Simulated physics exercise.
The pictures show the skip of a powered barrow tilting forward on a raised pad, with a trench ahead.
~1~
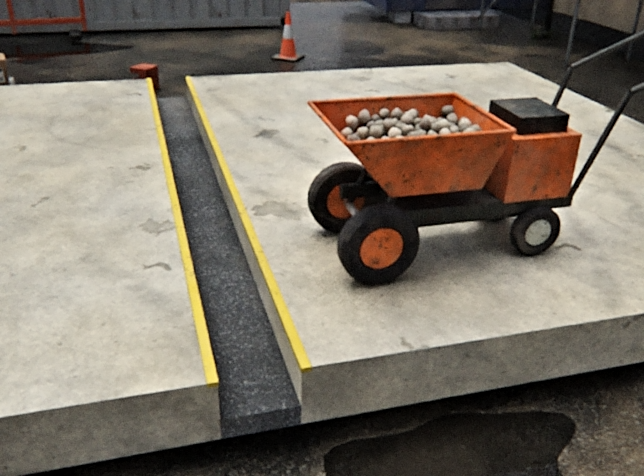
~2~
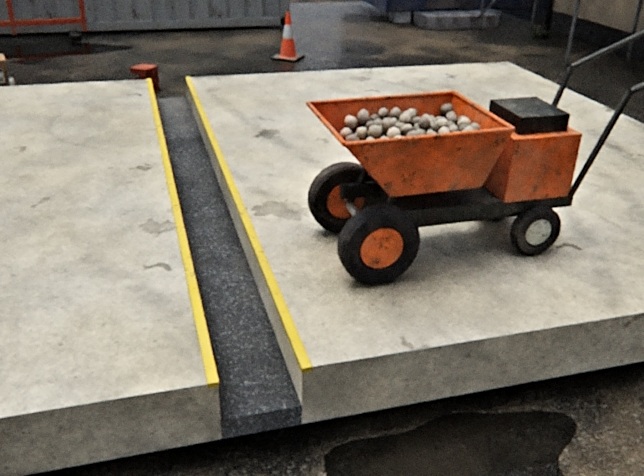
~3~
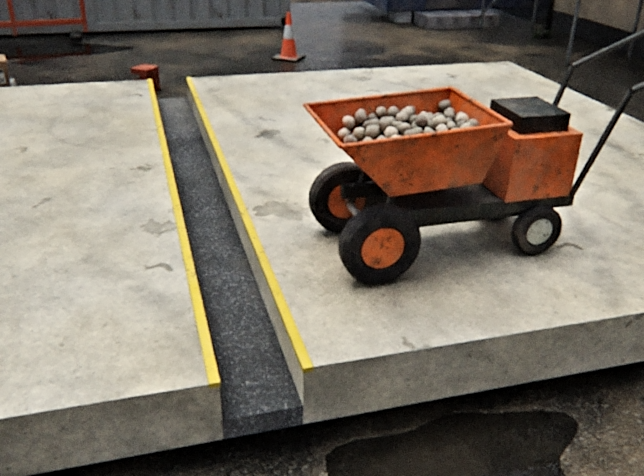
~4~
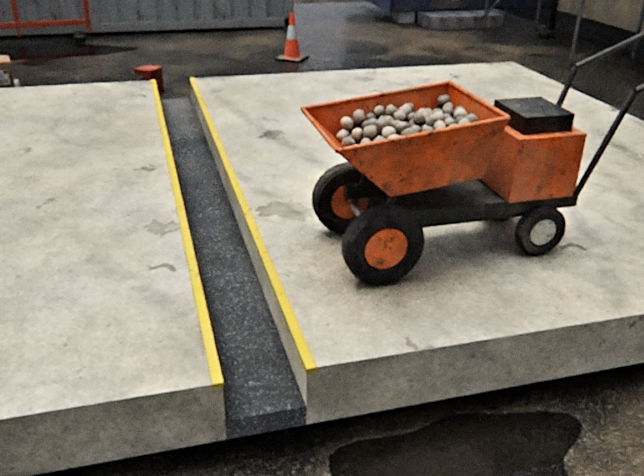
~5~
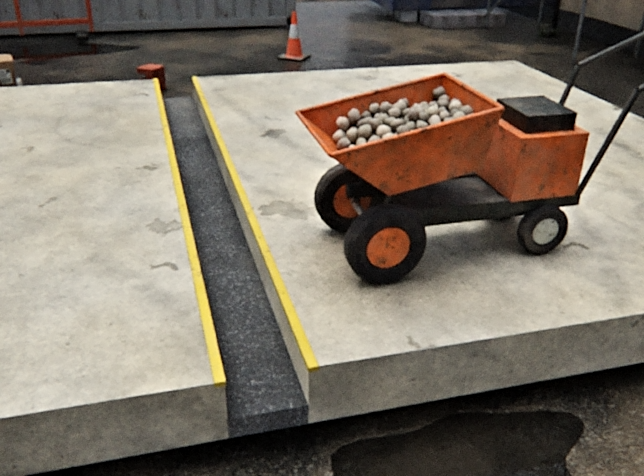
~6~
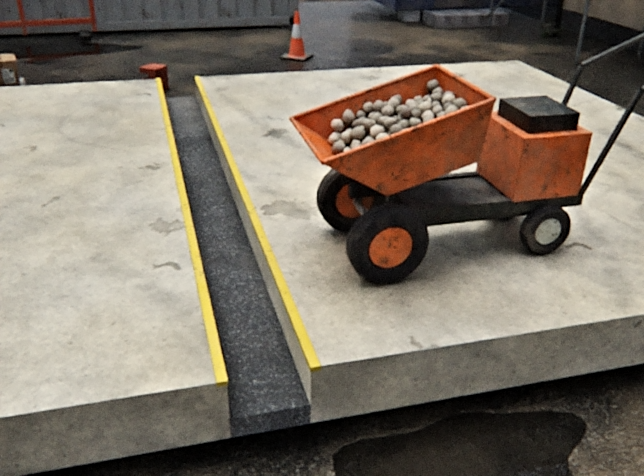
The orange skip of a small wheeled barrow, loaded with rounded stones, sat level at first, then tilted gradually forward to the left on a concrete pad beside a yellow-edged trench.
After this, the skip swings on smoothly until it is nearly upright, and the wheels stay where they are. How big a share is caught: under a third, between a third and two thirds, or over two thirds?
The trench takes over two thirds.
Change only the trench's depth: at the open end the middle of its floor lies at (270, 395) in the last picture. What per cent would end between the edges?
About 80 per cent.
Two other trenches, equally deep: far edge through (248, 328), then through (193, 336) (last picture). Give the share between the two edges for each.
The first gives 50 %, the second 100 %.
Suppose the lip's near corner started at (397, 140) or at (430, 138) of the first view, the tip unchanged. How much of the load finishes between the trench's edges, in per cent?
The first gives 70 %, the second 40 %.
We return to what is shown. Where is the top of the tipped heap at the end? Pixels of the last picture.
Around (194, 284).
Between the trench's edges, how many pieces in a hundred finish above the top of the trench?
It comes to 5 per cent or so.
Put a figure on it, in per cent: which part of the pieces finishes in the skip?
Some 0 per cent.
Shortly afterwards, skip tipped steeply; the whole lot in the skip.
Next, skip tipped right over; near half in the skip; near half in or heaped over the trench; a little beyond it; only a few falling.
Some moments later, skip tipped right over; all but a few in or heaped over the trench; a little beyond it.
In the end, skip tipped right over; all but a few in or heaped over the trench; a little beyond it.
